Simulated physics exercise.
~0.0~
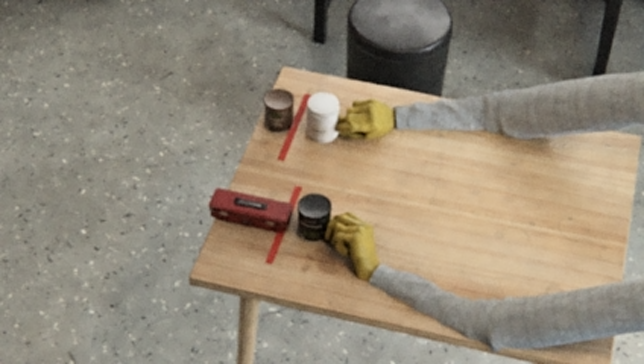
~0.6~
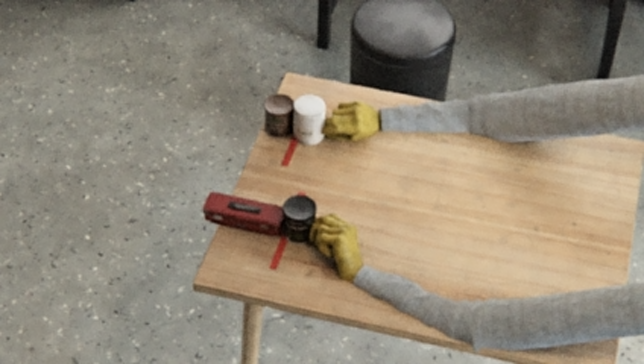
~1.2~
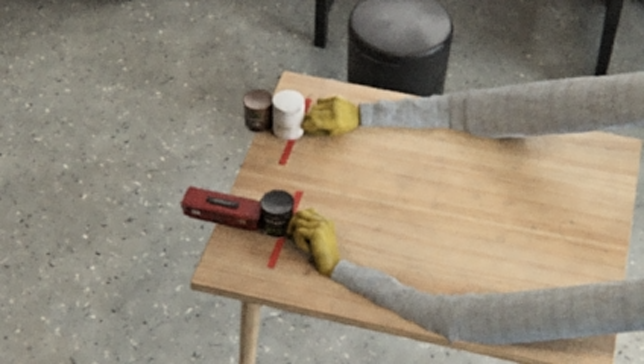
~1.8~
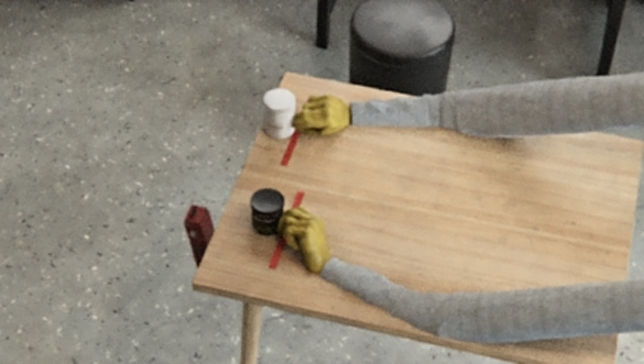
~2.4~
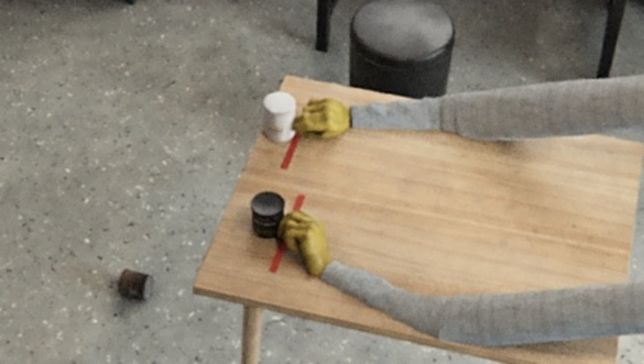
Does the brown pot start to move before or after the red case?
It starts after. The red case is already sliding left while the brown pot is still in its place, and the pot only shifts later.
A red case and a brown pot sit near the left edge of a wooden table, seen from above in a room with a speckled grey floor and a black stool. Two hands in yellow gloves reach in from the right, one behind a white jar at the far side, the other behind a black pot nearer the viewer. The black pot pushes the case left, and the white jar pushes the brown pot outward. Both leave the table, the case tipping steeply as it drops. Finally the brown pot lies on the floor, the case is out of sight, and the jar and black pot remain upright by the red tape strips.
